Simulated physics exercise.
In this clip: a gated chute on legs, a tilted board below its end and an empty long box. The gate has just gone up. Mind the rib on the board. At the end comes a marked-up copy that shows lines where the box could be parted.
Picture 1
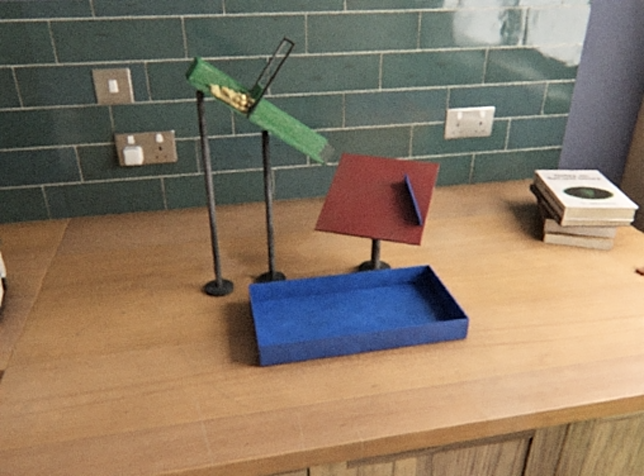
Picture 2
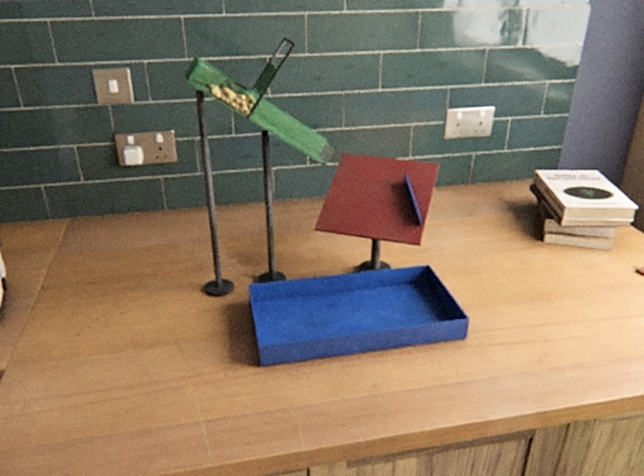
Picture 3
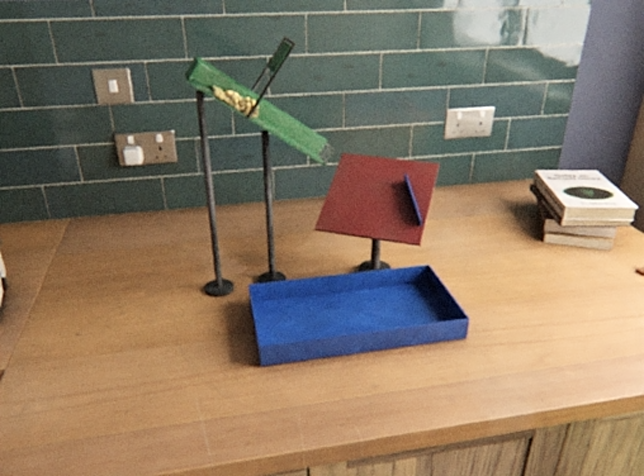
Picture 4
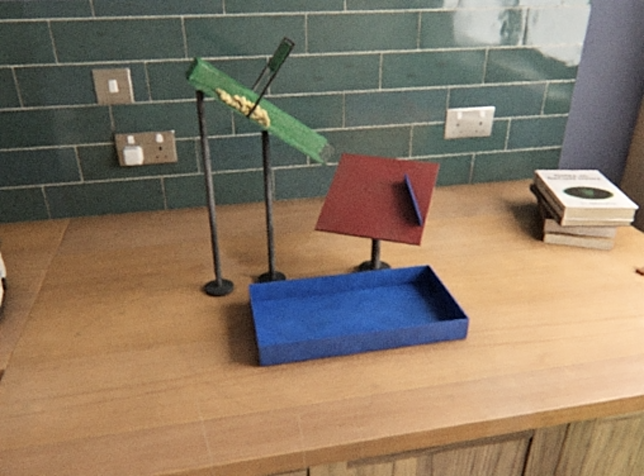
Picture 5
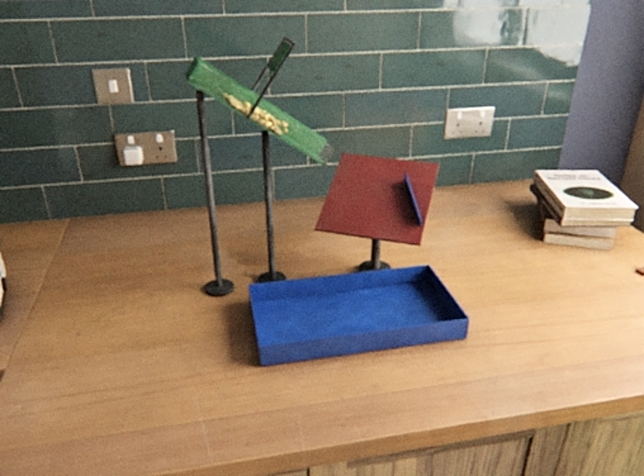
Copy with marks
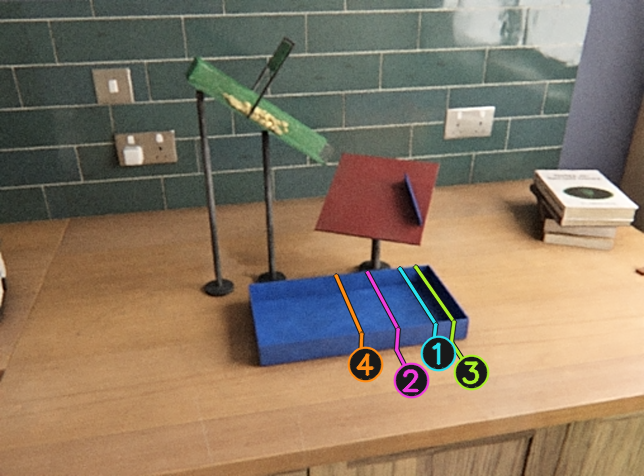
Green chute on legs with its gate raised, pale beans sliding down toward a tilted red board above an empty blue box.
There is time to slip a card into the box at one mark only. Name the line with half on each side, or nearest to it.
Line 2 does it best.
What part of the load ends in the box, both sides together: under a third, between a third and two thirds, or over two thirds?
It is over two thirds.
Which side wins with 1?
The left side.
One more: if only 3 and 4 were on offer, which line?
Here it is line 4.
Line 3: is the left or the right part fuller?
Left.
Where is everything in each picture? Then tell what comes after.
The first picture shows load behind the gate at (236, 100), soya beans; lip of the chute at (321, 161), sloping fairly steeply.
The second picture shows middle of the board at (379, 195), tilted gently; middle of its low edge at (366, 237); of its high edge at (390, 158).
The third picture shows front corners of the box at (260, 346) and (469, 319), empty; front of the load at (255, 115).
The fourth picture shows middle of the load at (248, 105); its front at (264, 120), about a quarter of the way to the lip; rib from (406, 174) to (421, 219).
The fifth picture shows middle of the load at (255, 116); its front at (285, 125), about half of the way to the lip.
On the marked copy, line 1 crosses the front rim at (435, 323); line 2 crosses the front rim at (397, 328); line 3 crosses the front rim at (453, 321); line 4 crosses the front rim at (361, 333).
For line 1, of what is caught, nearly all on the left of the divider, a small part on the right.
For line 2, of what is caught, about a third on the left of the divider, about two thirds on the right.
For line 3, of what is caught, all on the left of the divider, none on the right.
For line 4, of what is caught, about a quarter on the left of the divider, most on the right.
